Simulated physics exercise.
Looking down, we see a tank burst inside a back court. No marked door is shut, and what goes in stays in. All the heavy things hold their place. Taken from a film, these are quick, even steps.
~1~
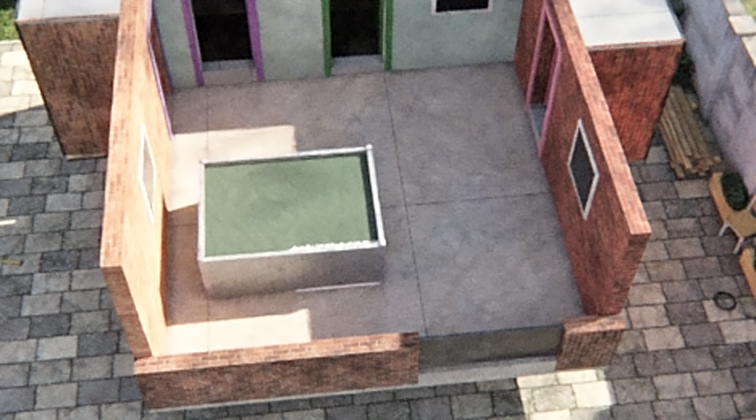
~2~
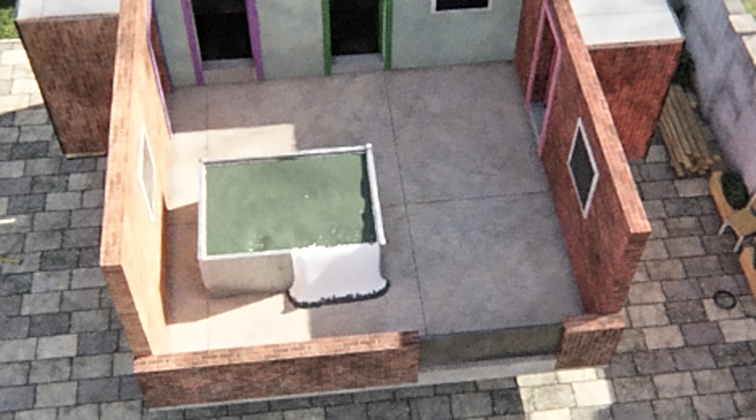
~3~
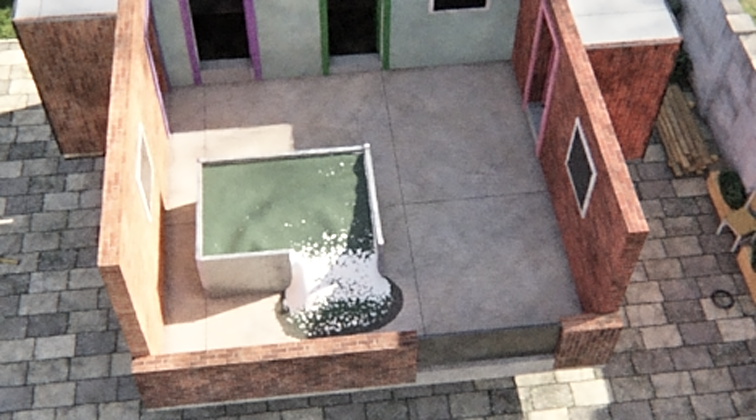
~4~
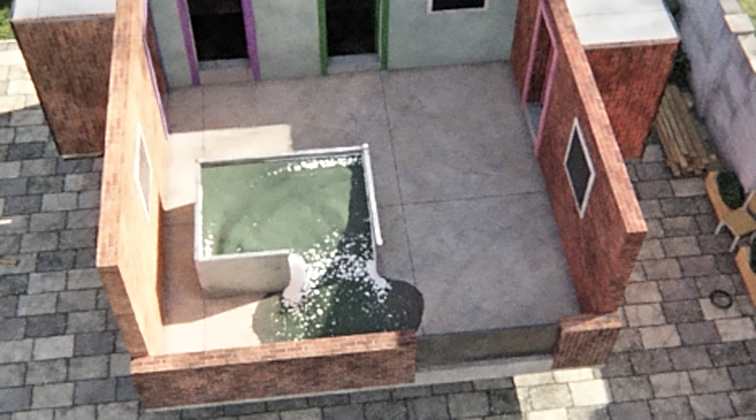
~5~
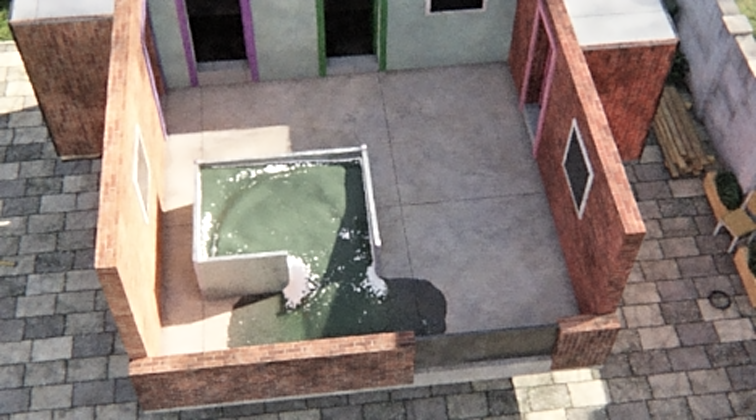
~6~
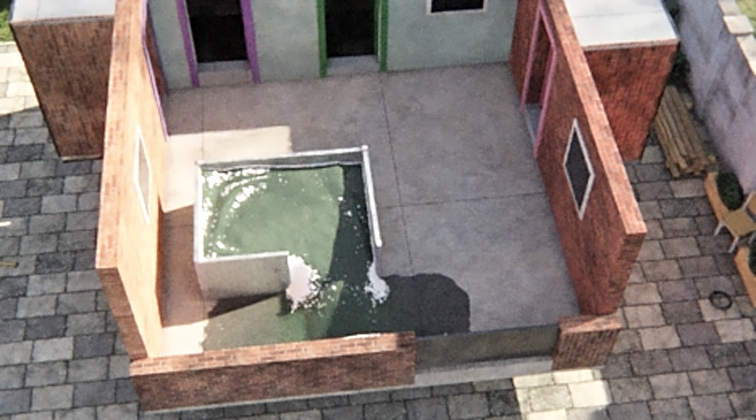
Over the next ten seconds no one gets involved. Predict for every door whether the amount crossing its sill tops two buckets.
My prediction: The purple door holds up fine I think, the pink door holds up fine I think, the green door holds up fine I think, the blue door gets overrun I think.
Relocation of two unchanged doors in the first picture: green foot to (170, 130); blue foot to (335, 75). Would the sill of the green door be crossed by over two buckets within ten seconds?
Note - green door ends up lower.
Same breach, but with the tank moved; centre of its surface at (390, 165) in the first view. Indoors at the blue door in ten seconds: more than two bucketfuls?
As far as I can tell, blue door gets swamped.
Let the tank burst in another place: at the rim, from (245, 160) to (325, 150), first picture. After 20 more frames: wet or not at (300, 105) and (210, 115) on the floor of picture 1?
Taking them in turn: Swamped and swamped.
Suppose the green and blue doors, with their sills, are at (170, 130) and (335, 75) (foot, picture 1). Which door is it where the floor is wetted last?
The blue-painted one comes last.
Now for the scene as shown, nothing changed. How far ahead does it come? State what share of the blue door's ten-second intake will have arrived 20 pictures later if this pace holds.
Approximately 0 in a hundred, I reckon.
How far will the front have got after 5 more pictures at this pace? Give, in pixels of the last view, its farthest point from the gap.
I'd go with roughly (584, 341).
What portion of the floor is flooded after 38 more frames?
It should be close to 95 %.
A moment on, water covers 20 % of the floor; the purple door not reached, the pink door not reached, the green door not reached, the blue door not reached.
Next, water covers 35 % of the floor; the purple door not reached, the pink door not reached, the green door not reached, the blue door not reached.
Then, water covers 65 % of the floor; the purple door wet at the sill, nothing in, the pink door wet at the sill, nothing in, the green door not reached, the blue door wet at the sill, nothing in.
Later, water covers 95 % of the floor; the purple door wet at the sill, nothing in, the pink door wet at the sill, nothing in, the green door under two buckets in, the blue door over two buckets in.
In the end, water covers 100 % of the floor; the purple door wet at the sill, nothing in, the pink door wet at the sill, nothing in, the green door under two buckets in, the blue door far over two buckets in.
